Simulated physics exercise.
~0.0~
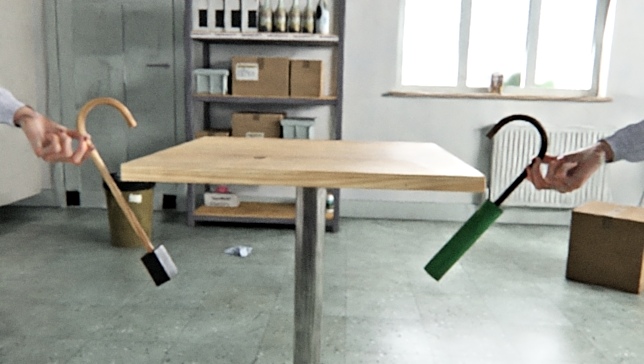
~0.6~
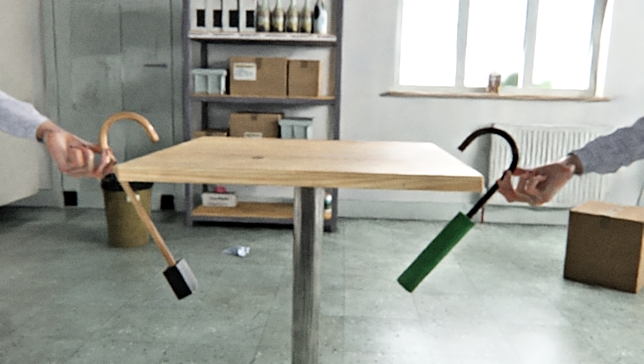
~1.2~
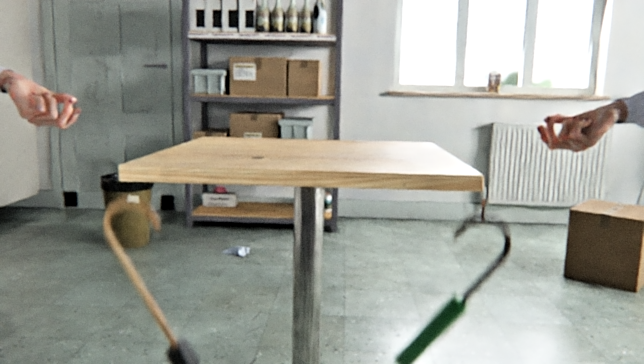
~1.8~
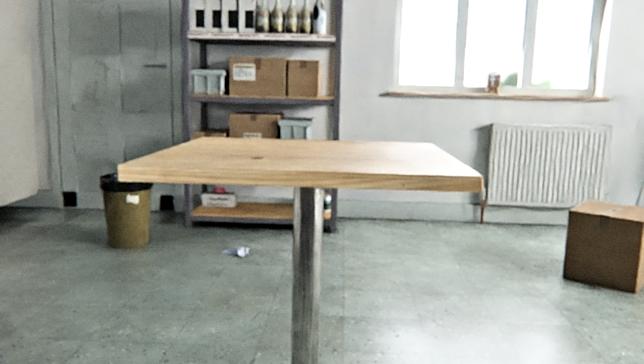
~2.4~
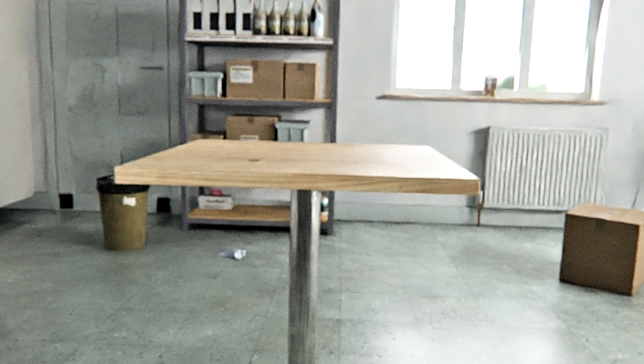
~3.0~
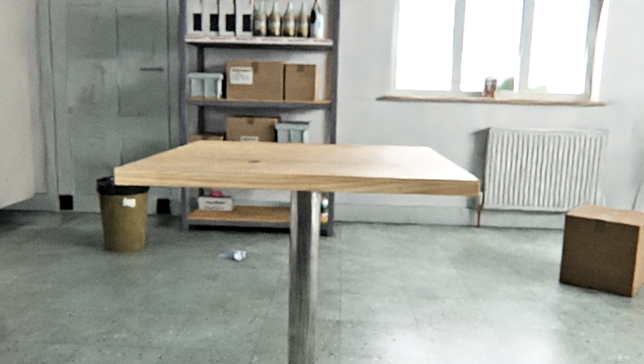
To begin with, two hands hold objects with curved handles beside a wooden table, a black brush at the left edge and a green umbrella at the right. The hands bring them inward, the brush shifting right and slightly down, the umbrella shifting left, until their hooks are close to the table's edges. Then both hands let go and draw back, and the brush and the umbrella drop past the edges together. Both soon fall out of view, and the hands leave too. At the end, the bare table stands alone in the room.
